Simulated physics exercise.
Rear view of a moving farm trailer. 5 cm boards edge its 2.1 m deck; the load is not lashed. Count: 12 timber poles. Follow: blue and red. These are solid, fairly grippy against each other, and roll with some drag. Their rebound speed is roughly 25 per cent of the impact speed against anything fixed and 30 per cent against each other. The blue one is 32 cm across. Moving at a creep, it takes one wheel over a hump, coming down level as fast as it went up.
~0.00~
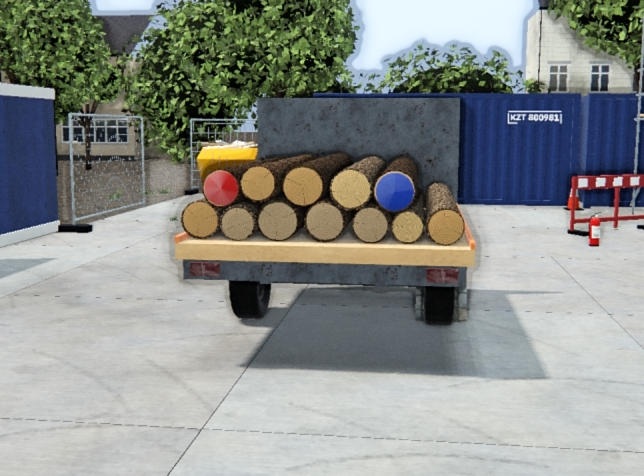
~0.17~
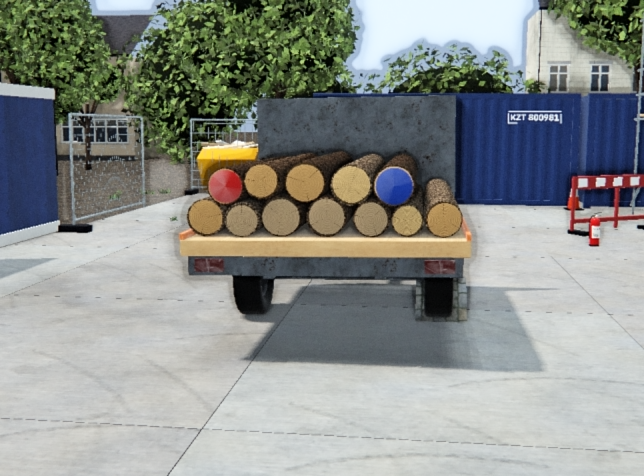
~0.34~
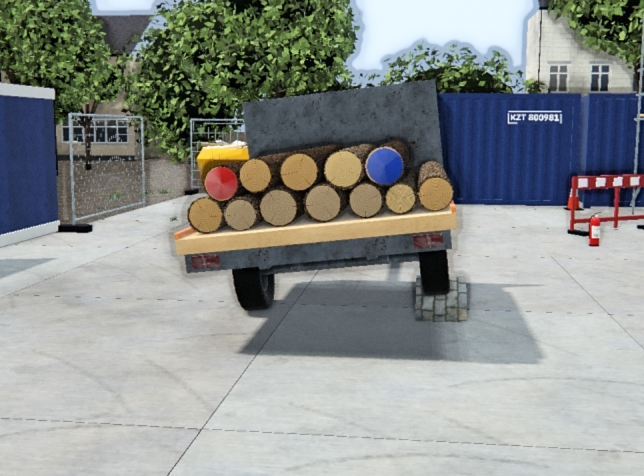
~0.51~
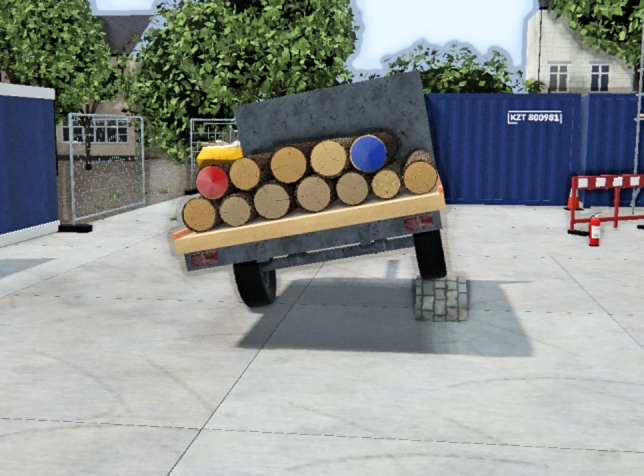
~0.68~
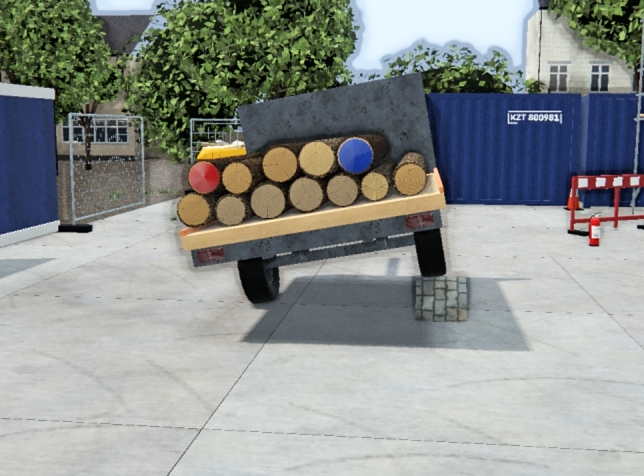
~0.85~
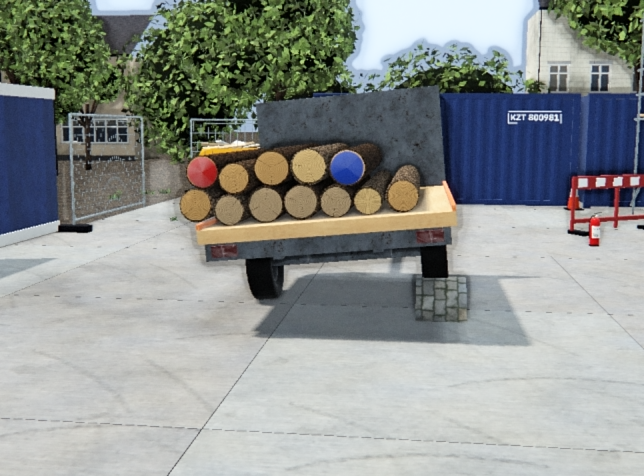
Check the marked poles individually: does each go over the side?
Blue: Does not, red: Does.
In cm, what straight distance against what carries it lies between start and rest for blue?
Result - blue: 15.
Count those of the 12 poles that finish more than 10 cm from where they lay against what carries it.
That makes 12 in total.
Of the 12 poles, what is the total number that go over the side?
Altogether that makes 3.
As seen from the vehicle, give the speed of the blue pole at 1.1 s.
Roughly 0.5 m/s.
By 1.1 s, blue is up on others, 95 cm from the right edge, rolling right; red is dropping off the left side; 2 gone from the deck.
By 1.2 s, blue is up on others, 90 cm from the right edge, rolling right; red is dropping off the left side; 2 gone from the deck.
By 1.3 s, blue is up on others, 85 cm from the right edge, rolling right; red is dropping off the left side; 2 gone from the deck.
By 1.4 s, blue is up on others, 85 cm from the right edge, rolling right; red is dropping off the left side; 2 gone from the deck.
Finally (2.7 s), blue is up on others, 70 cm from the right edge; red is on the ground to the left; 3 gone from the deck.
